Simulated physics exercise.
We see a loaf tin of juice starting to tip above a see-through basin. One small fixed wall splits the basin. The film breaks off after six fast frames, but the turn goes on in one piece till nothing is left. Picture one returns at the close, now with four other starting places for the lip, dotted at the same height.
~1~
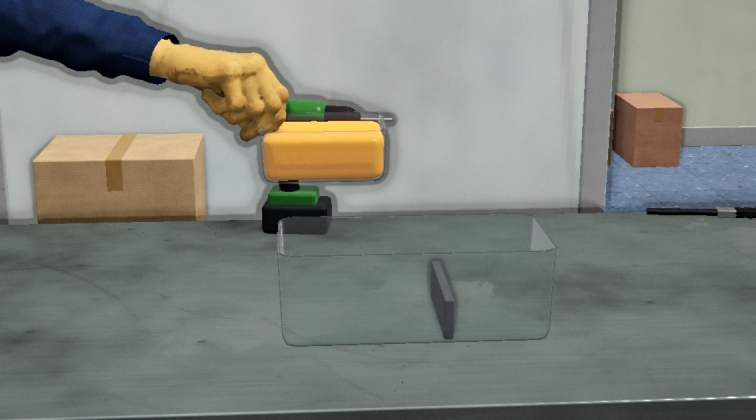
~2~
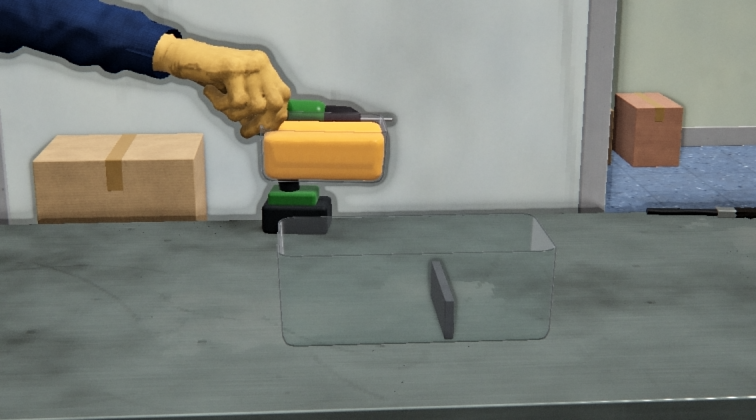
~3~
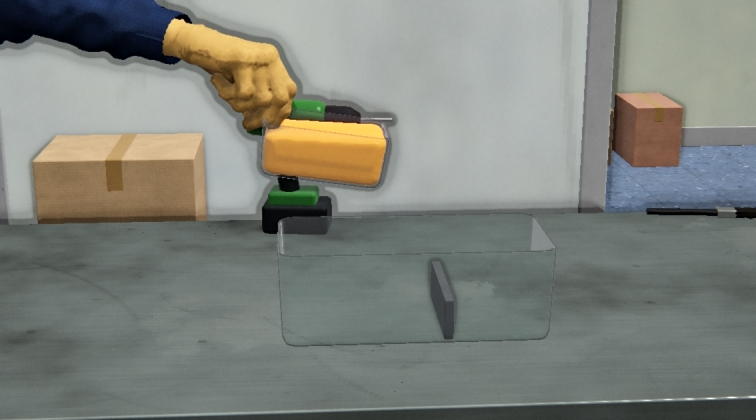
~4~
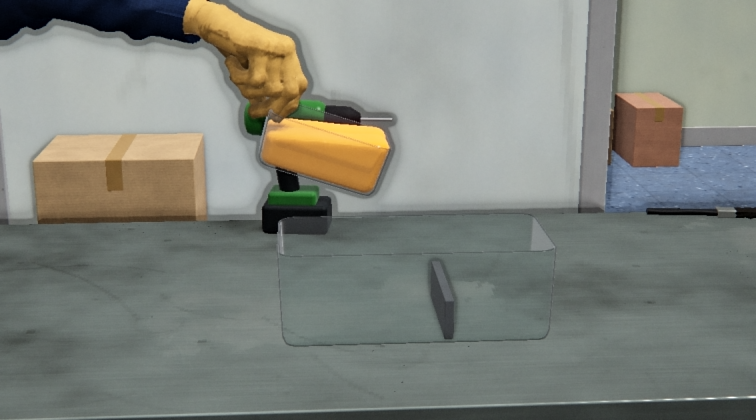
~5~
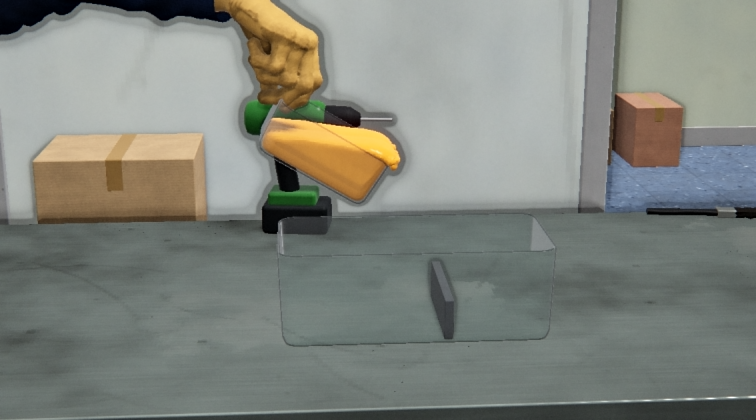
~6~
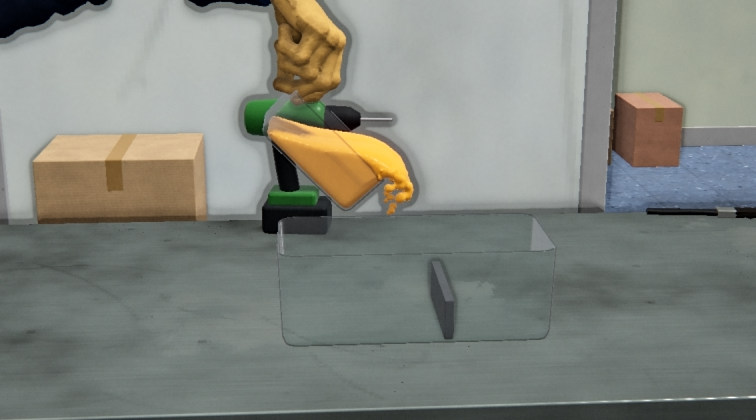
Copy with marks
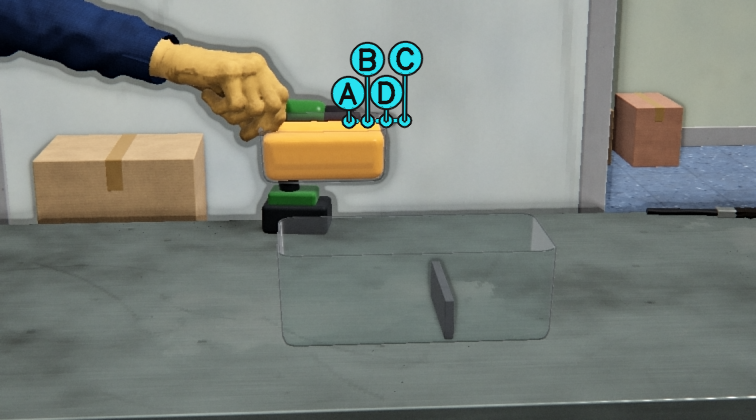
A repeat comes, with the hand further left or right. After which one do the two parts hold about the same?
C works best here.
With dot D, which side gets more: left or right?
The left side.
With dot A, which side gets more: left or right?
More ends on the left.
On the marked copy, A at (349, 121); B at (367, 121); C at (404, 120); D at (386, 120).
Choosing A, about 90 % ends left of the wall and 6 % right of it; 4 % is lost outside.
Choosing B, about 91 % ends left of the wall and 5 % right of it; 4 % is lost outside.
Choosing C, about 48 % ends left of the wall and 49 % right of it; 3 % is lost outside.
Choosing D, about 73 % ends left of the wall and 22 % right of it; 6 % is lost outside.
